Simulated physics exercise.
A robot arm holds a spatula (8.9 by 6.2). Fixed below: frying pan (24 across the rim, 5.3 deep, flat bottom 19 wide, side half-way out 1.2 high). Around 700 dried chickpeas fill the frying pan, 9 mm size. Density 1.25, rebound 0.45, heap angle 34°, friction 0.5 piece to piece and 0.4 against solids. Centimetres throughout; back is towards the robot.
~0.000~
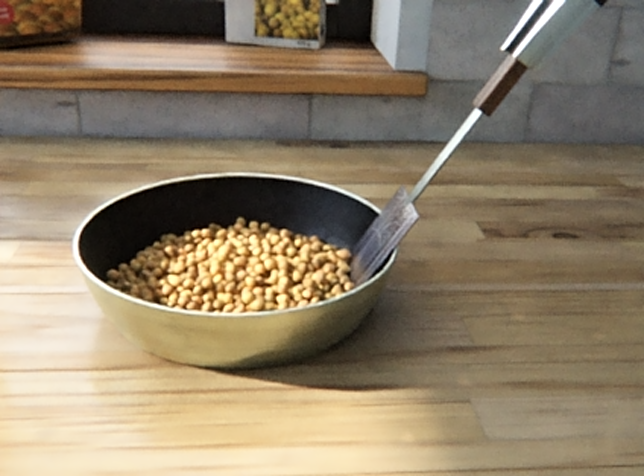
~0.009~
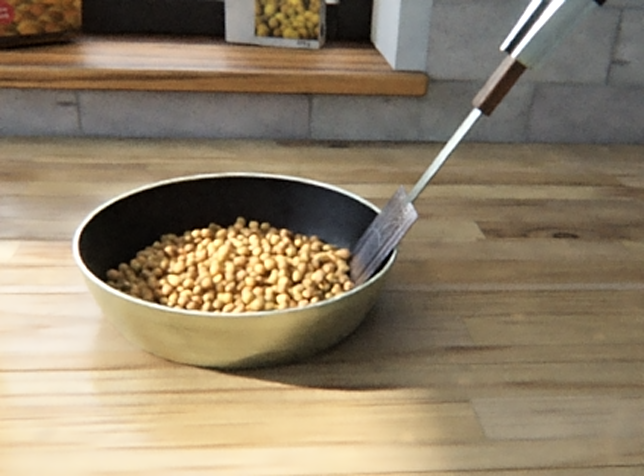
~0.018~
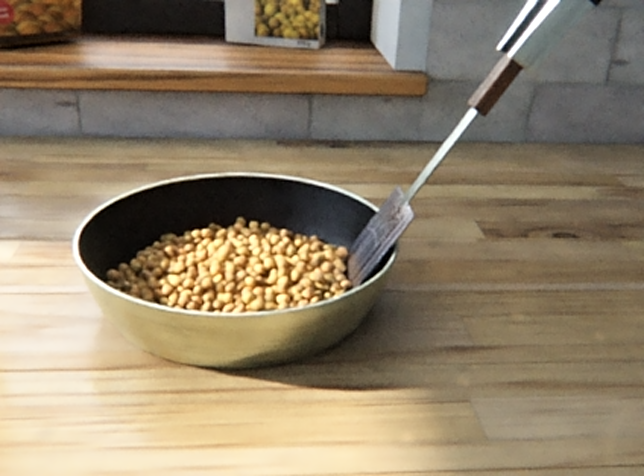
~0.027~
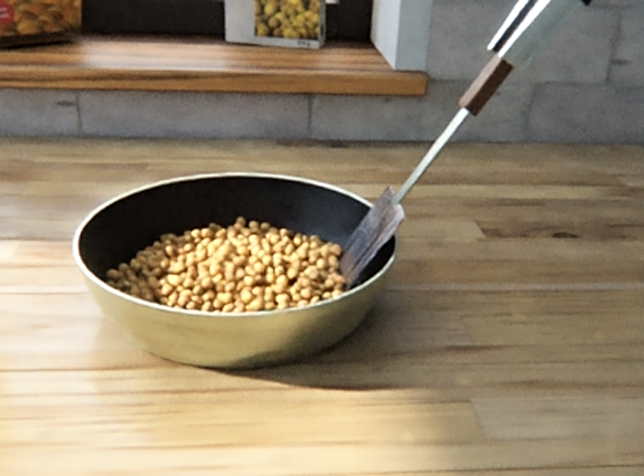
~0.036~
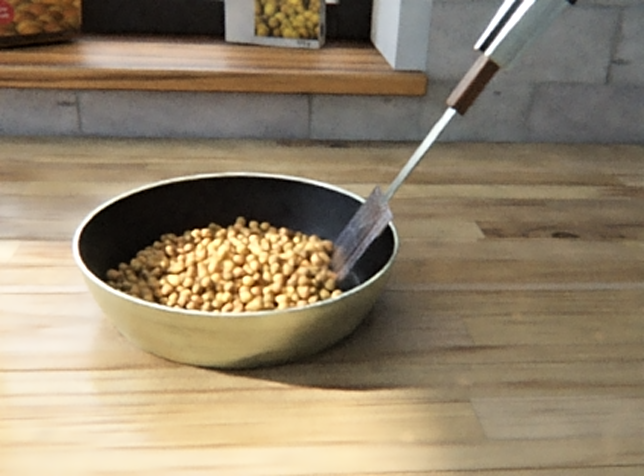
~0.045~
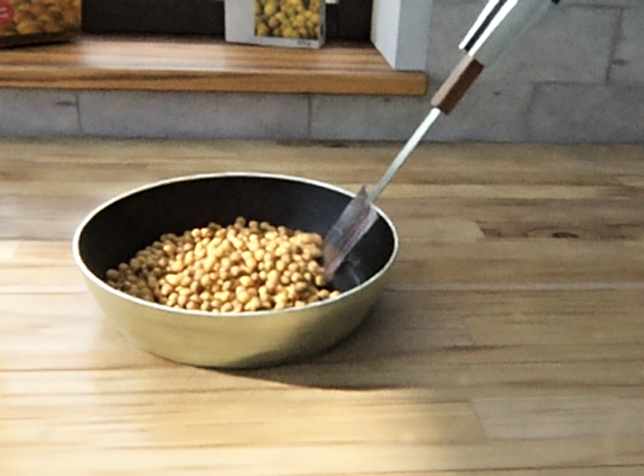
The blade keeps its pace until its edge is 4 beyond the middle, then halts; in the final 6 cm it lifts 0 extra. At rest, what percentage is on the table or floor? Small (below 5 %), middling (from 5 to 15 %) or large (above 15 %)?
On the table or floor the share is small, below 5 %.
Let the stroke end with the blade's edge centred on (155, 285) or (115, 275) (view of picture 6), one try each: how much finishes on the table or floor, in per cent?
Some 5 and 20 per cent.
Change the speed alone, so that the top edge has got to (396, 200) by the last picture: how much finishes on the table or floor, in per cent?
About 0 per cent.
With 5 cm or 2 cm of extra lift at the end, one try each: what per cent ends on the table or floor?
Some 5 and 5 per cent.
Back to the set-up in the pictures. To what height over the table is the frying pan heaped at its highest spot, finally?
About 5.0 cm.
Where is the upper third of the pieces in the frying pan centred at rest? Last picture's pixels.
At about (137, 265).
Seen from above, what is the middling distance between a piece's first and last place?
Some 2 cm.
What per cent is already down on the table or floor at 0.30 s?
Some 0 per cent.
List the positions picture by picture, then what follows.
In the first picture, the spatula top edge at (410, 201), sloping 58°; upper third of the load around (243, 274), from x 110 to 355, top at y 225; 696 in the frying pan.
In the second picture, the spatula top edge at (410, 200), sloping 58°; upper third of the load around (244, 273), from x 110 to 355, top at y 225.
In the third picture, the spatula top edge at (406, 200), sloping 58°; upper third of the load around (244, 273), from x 110 to 355, top at y 225.
In the fourth picture, the spatula top edge at (397, 200), sloping 58°; upper third of the load around (248, 272), from x 110 to 355, top at y 225.
In the fifth picture, the spatula top edge at (385, 200), sloping 58°; upper third of the load around (252, 270), from x 110 to 355, top at y 225.
In the sixth picture, the spatula top edge at (371, 200), sloping 58°; upper third of the load around (254, 267), from x 110 to 355, top at y 225; 696 in the frying pan.
After 0.07 s, sloping 58°, highest piece 5 above the table; 696 in the frying pan.
After 0.09 s, sloping 58°, highest piece 7 above the table; 696 in the frying pan.
After 0.30 s, sloping 58°, highest piece 6 above the table; 691 in the frying pan, 1 on the table or floor, 4 on the blade or in flight.
After 1.35 s, sloping 58°, highest piece 5 above the table; 691 in the frying pan, 5 on the table or floor.
In the end, 691 in the frying pan, 5 on the table or floor. That is 1 % on the table or floor.
